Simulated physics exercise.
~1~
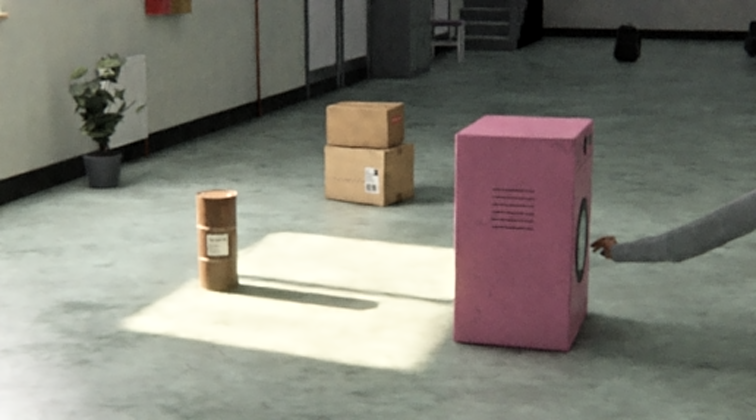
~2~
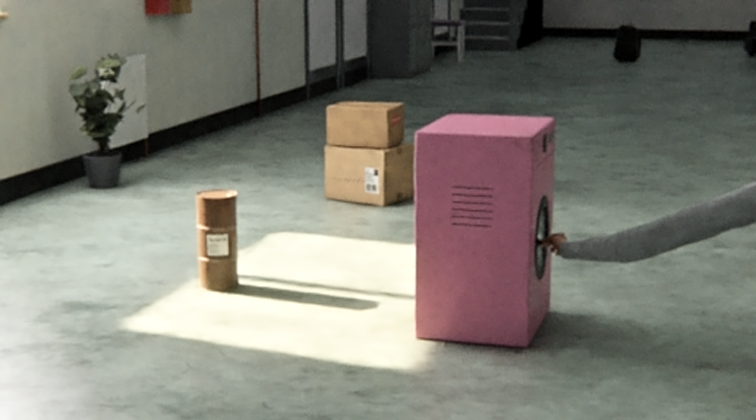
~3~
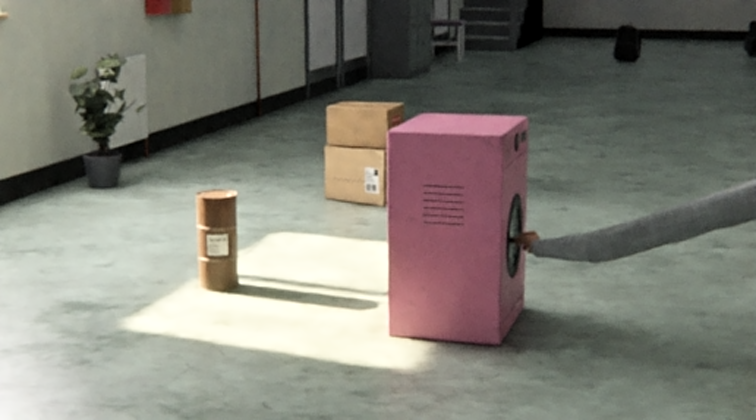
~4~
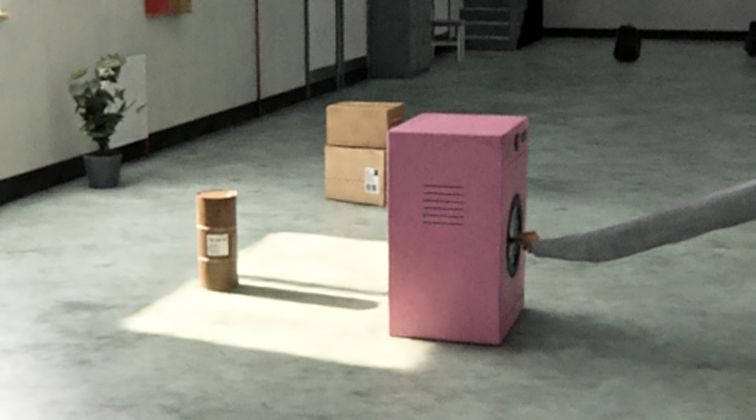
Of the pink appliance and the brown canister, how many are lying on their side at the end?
None of them are. The pink appliance is still upright after being pushed left, and the brown canister stands where it was.
Pink appliance sliding left across a grey floor under a hand's push, then stopping upright, short of a standing brown canister.
